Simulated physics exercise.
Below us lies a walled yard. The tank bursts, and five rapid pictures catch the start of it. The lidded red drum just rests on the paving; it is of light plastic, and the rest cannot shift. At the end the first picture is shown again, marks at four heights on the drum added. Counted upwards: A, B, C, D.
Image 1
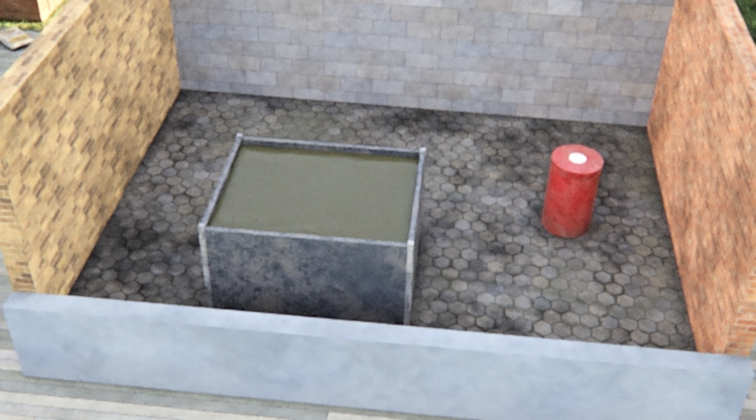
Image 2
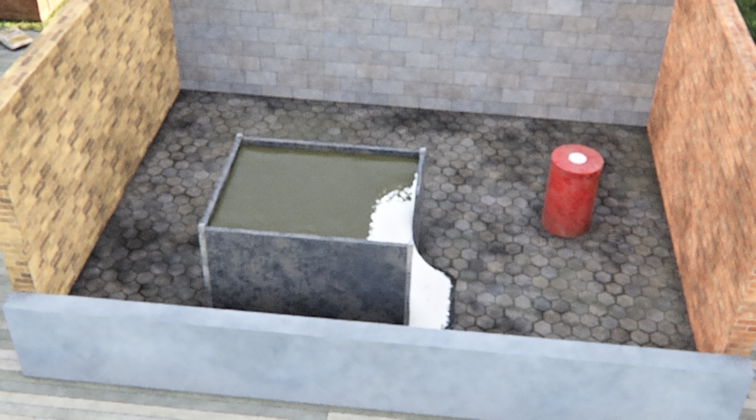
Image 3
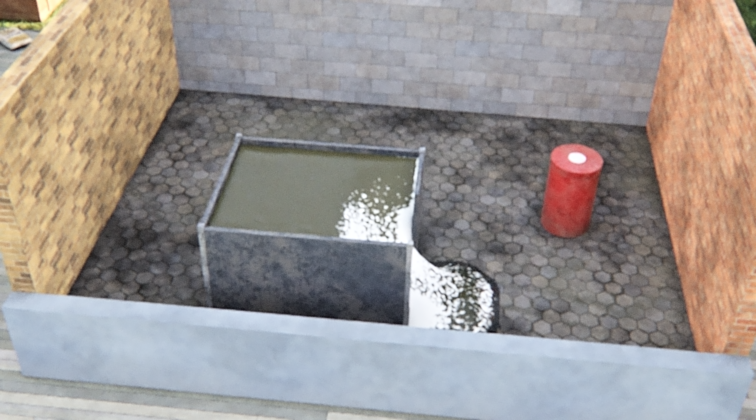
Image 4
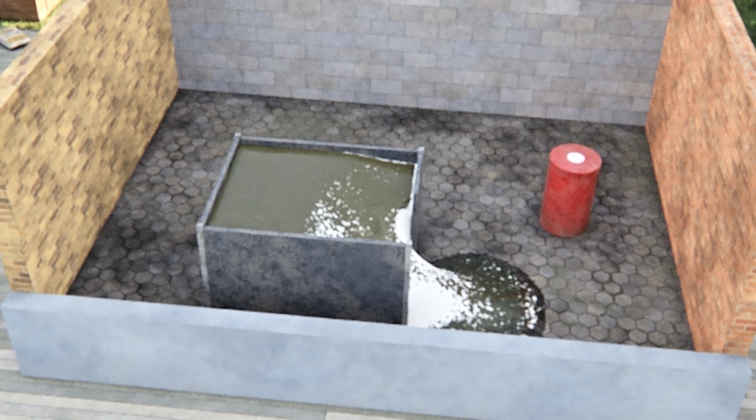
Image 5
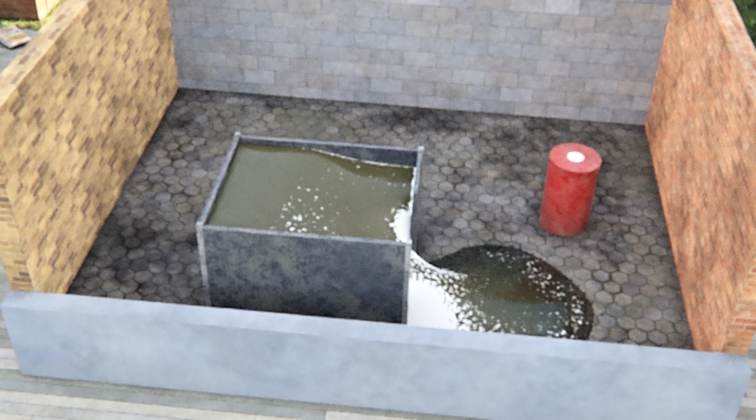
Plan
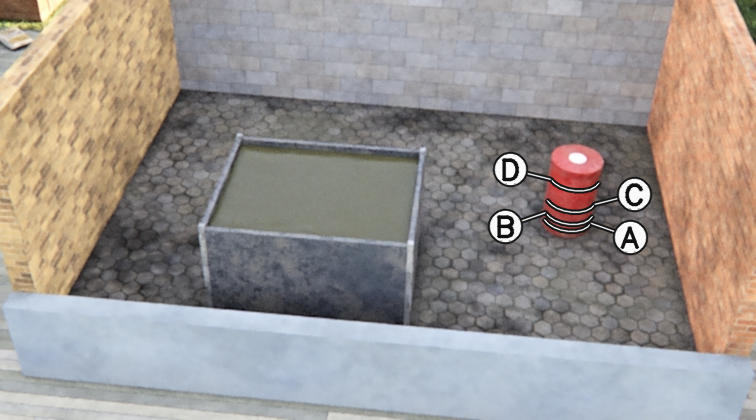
The footage shows a walled yard with a full tank of murky water and a red drum; water gushes from the tank's right side in a white, foamy stream, and a dark puddle spreads rightward across the paving.
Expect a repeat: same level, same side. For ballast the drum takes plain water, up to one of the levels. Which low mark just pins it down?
That is level C.
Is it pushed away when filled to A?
Yes, that goes wrong.
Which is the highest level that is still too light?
It is B.
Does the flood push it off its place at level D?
No, not at all.
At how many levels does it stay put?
Two of them.
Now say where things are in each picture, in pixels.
Lid of the red drum at (577, 159); tank full, its middle at (319, 193), in the first picture.
In the second picture, 2 % of the ground wet, in view closest to the drum at (448, 283).
In the third picture, 4 % of the ground wet, in view closest to the drum at (483, 278).
In the fourth picture, 7 % of the ground wet, in view closest to the drum at (494, 261).
Lid of the red drum at (575, 157); 10 % of the ground wet, in view closest to the drum at (528, 259), in the fifth picture.
On the marked copy, A at (568, 231); B at (569, 224); C at (571, 212); D at (575, 190); from the bottom up A, B, C, D.
For level A, it is pushed about twice its own width away.
For level B, it is pushed about its own width away.
For level C, it shifts by a finger or two and stays.
For level D, it does not move.
